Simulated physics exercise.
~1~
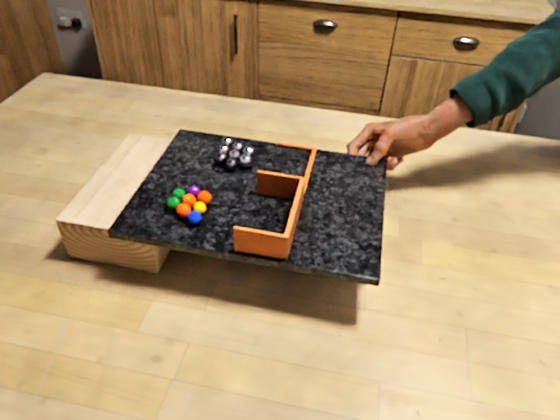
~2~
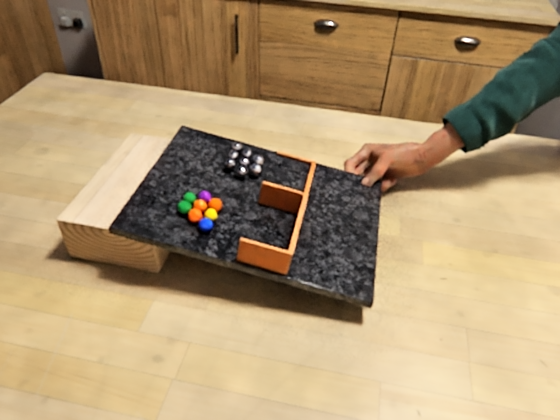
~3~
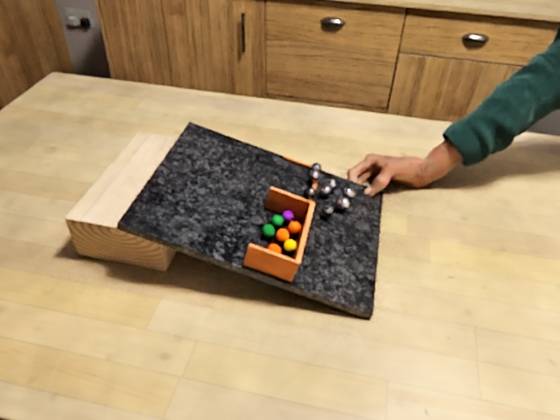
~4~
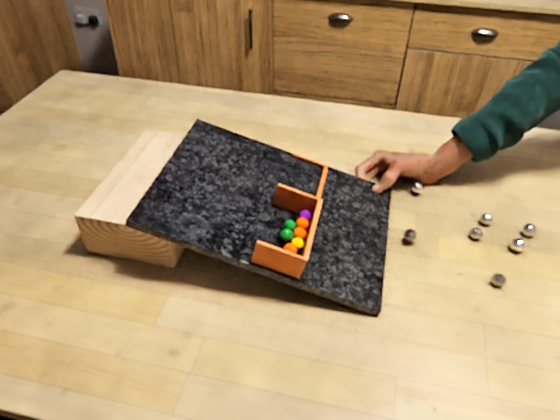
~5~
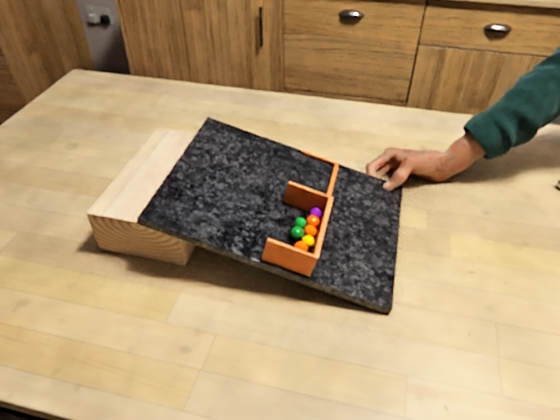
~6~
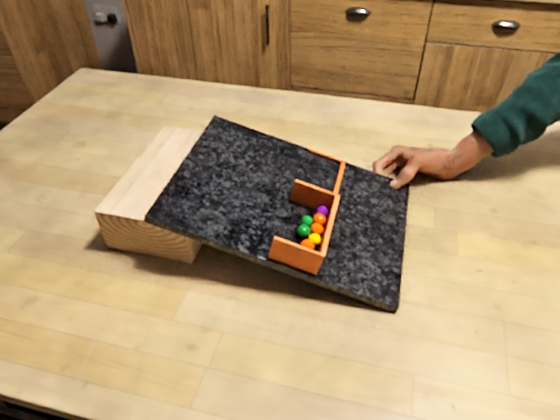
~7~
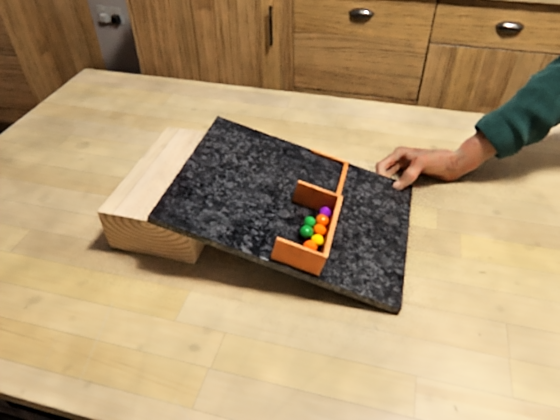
A black speckled board propped on a wooden block was tilted down at its right end by a hand, sending colorful balls into an orange barrier that held them, while silvery balls rolled past another orange strip, off the board and out of sight.
